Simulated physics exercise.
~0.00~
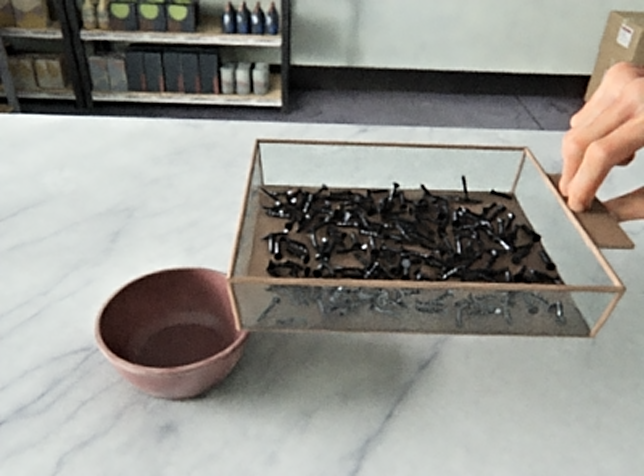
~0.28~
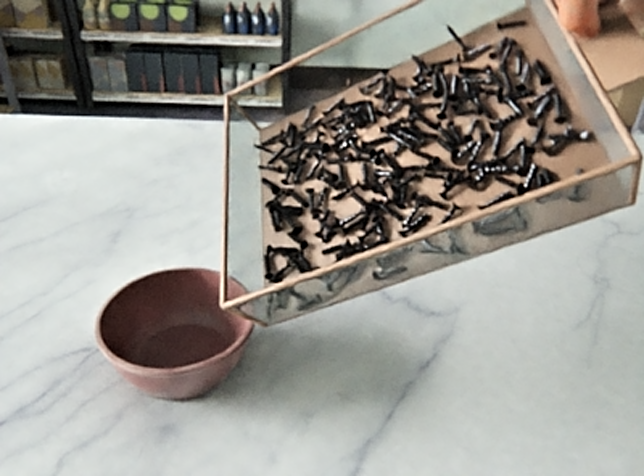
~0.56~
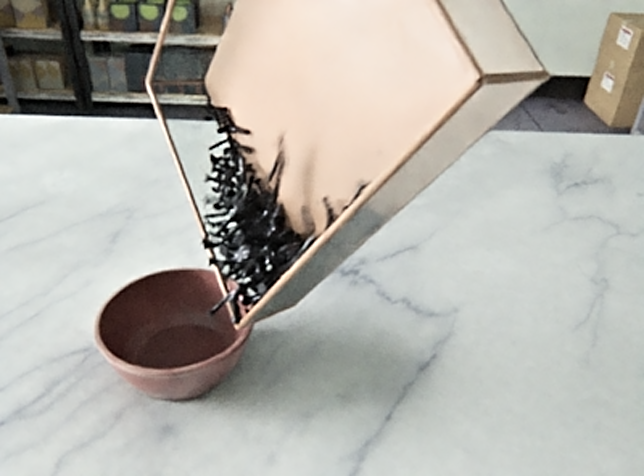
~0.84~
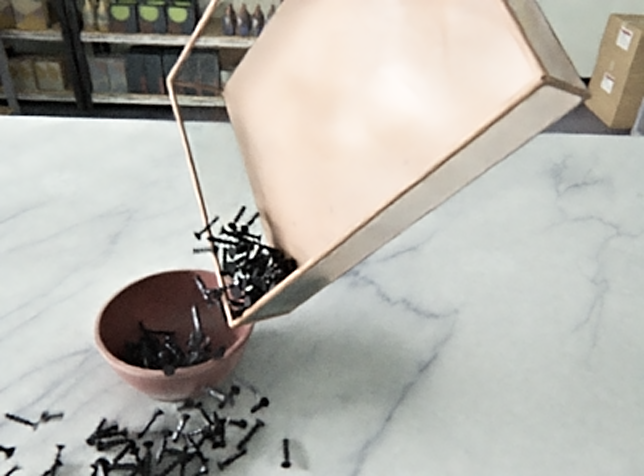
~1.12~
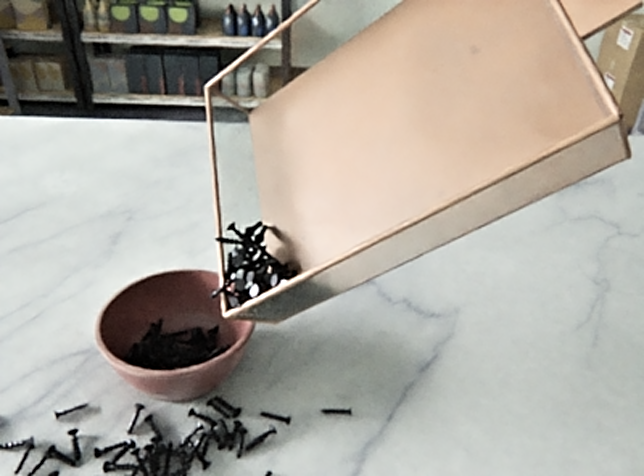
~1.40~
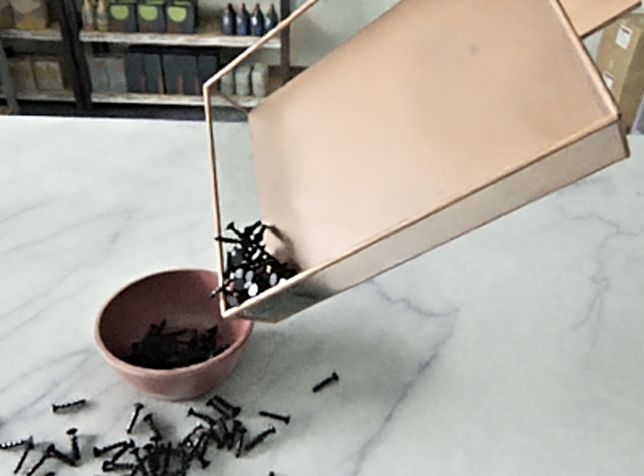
A shallow glass tray with copper-coloured edges, holding a layer of small black screws, is held by a hand at its right end above a marble table, beside a reddish-brown bowl. The tray tips steeply down to the left, and the screws slide into a heap at its lower corner. They spill over the edge, some dropping into the bowl and others scattering across the table in front of it. The tray then tilts partway back and holds still. A clump of screws remains in its corner, with the rest lying in the bowl and on the marble.
